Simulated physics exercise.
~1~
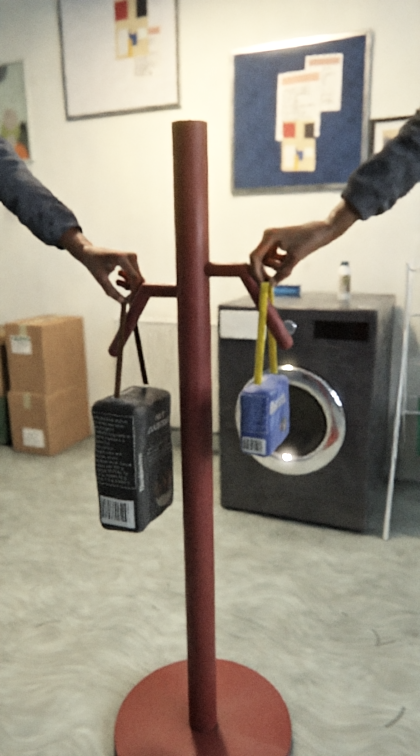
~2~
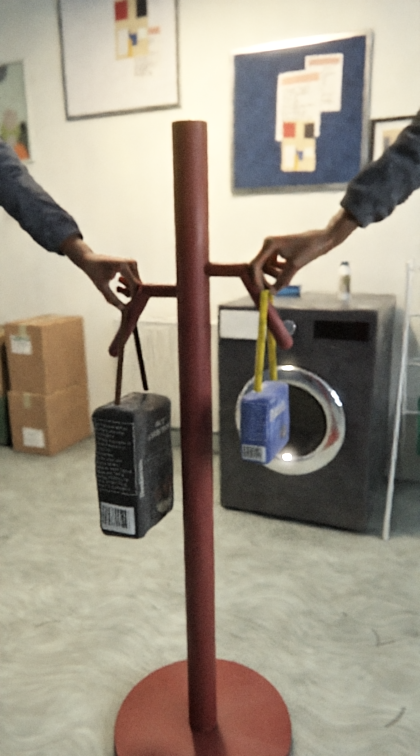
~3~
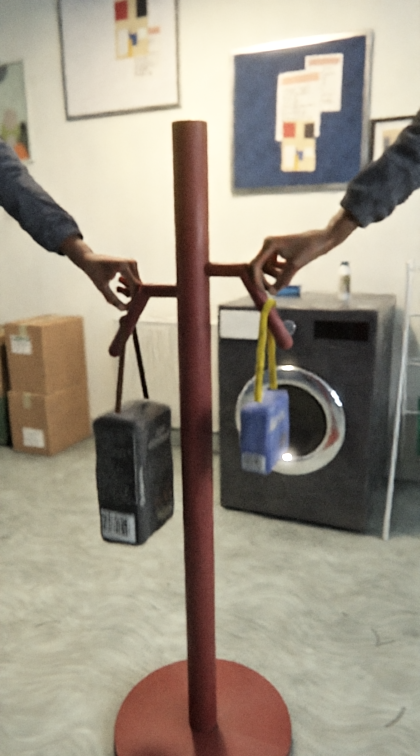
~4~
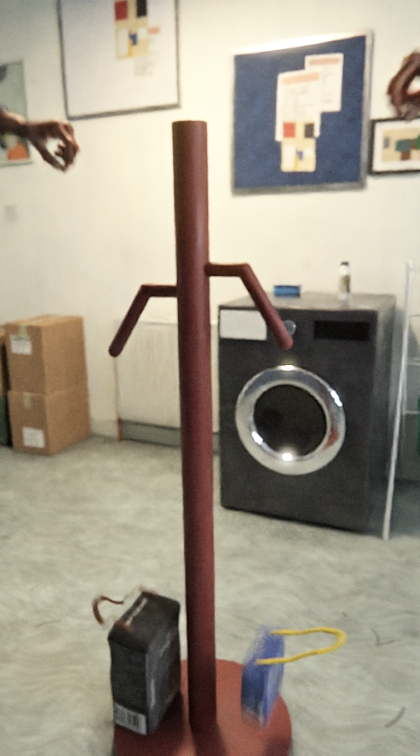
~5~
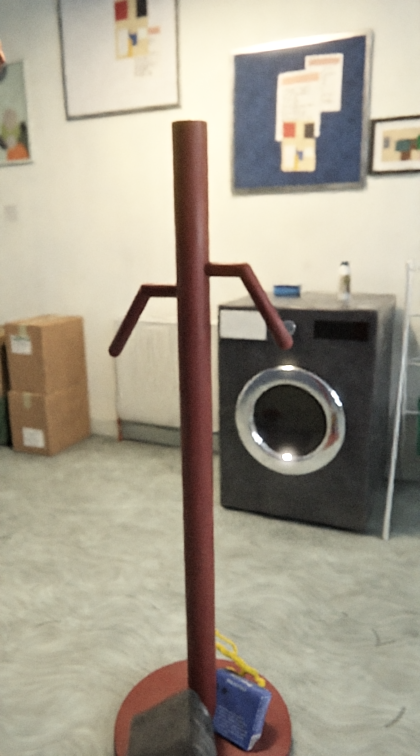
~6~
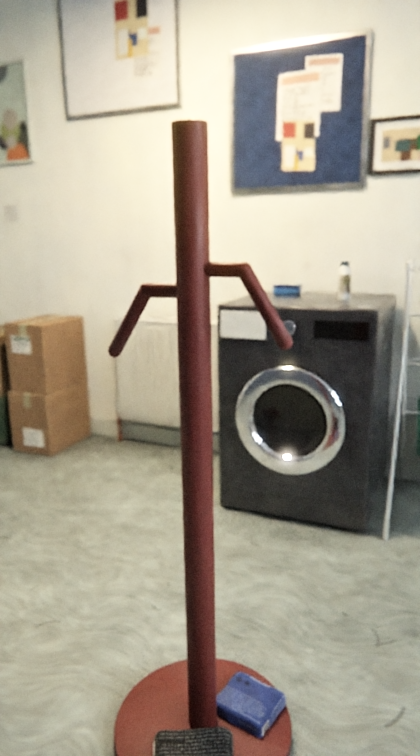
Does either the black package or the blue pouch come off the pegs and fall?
Yes, both of them drop once the hands let go. The black package and the blue pouch end up lying at the foot of the post.
